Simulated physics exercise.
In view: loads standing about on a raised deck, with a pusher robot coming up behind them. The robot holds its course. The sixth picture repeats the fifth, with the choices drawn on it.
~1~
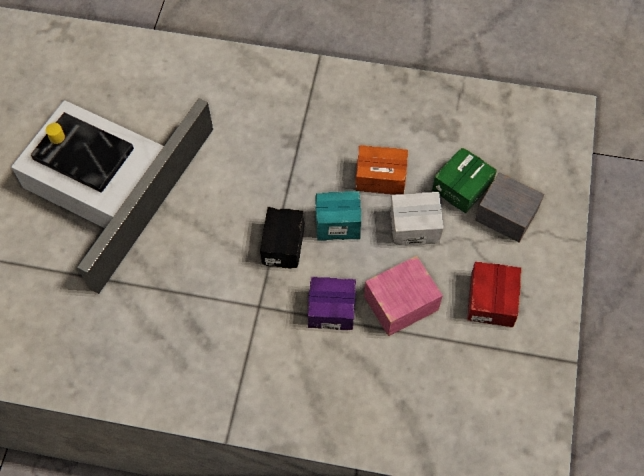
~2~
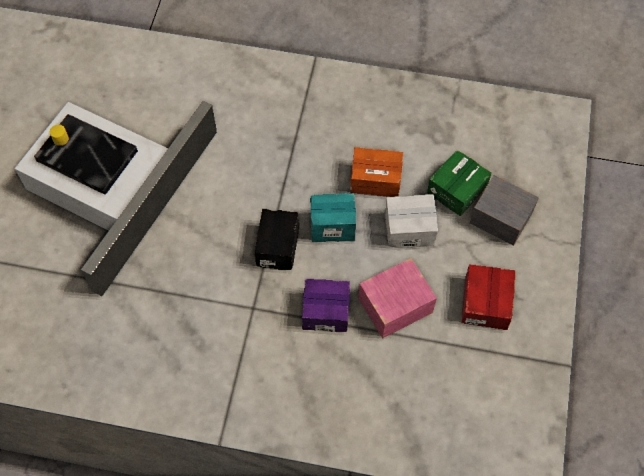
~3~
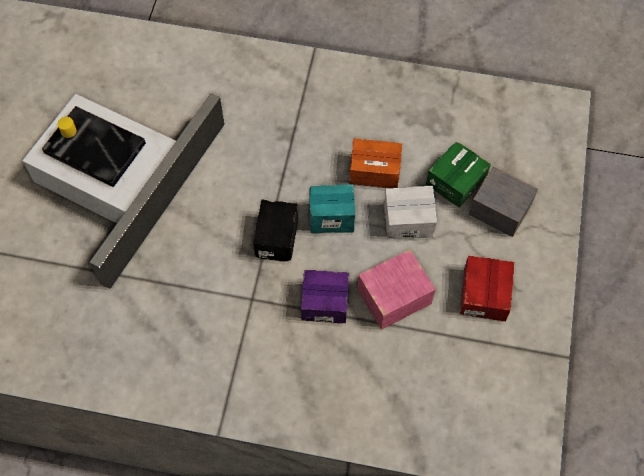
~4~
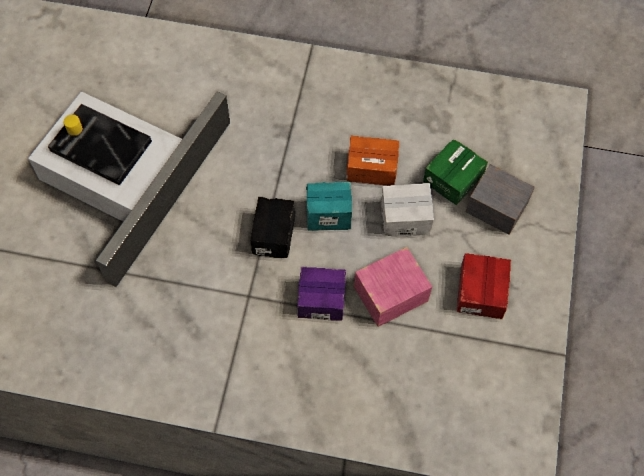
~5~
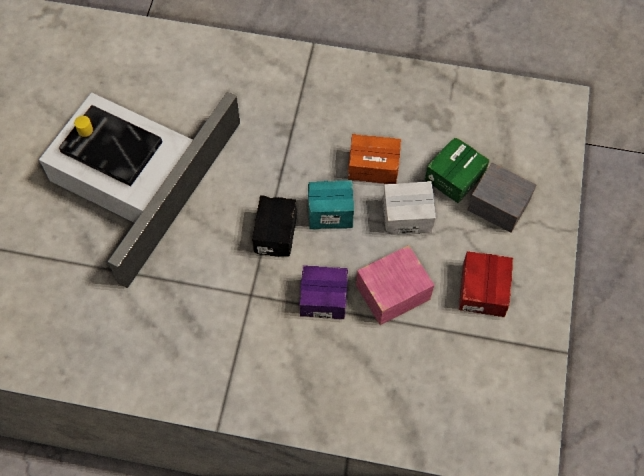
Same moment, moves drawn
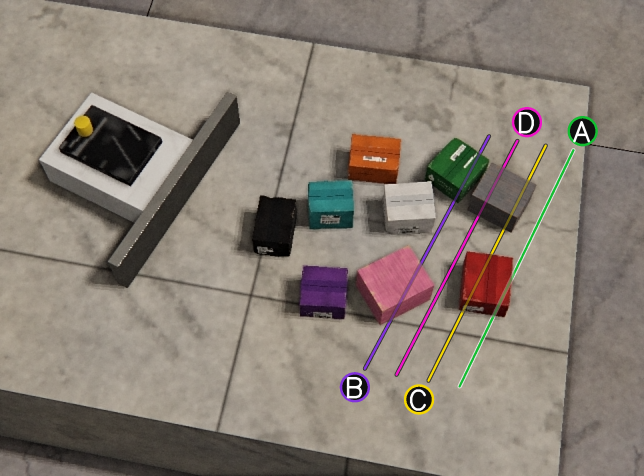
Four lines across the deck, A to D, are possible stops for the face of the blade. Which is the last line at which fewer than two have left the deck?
The farthest such stop is D.
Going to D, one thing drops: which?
The grey crate.
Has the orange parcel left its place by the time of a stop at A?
By then, yes.
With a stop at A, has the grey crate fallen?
By then, yes.
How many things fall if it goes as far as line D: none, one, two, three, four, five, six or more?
By then, one.
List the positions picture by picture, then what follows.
Robot (88, 153); orange parcel (381, 171); turquoise parcel (338, 216), in the first frame.
Robot (92, 155); red parcel (488, 297), in the second frame.
Robot (99, 148); white parcel (410, 213), in the third frame.
Robot (105, 146); black box (273, 228), in the fourth frame.
Robot (117, 147); purple parcel (324, 293); orange parcel (374, 160); turquoise parcel (331, 205), in the fifth frame.
On the marked copy, A at (520, 261); B at (431, 245); C at (491, 256); D at (461, 250).
Following D. Soon after the start, robot (216, 164); black box (290, 237); turquoise parcel (335, 205).
Later, robot (318, 181); grey crate (534, 205); green parcel (495, 178).
In the end, robot (398, 195); grey crate over the edge; green parcel (571, 193); one fallen.
As for the rest, A drops four; B is within the limit but short; C drops two.
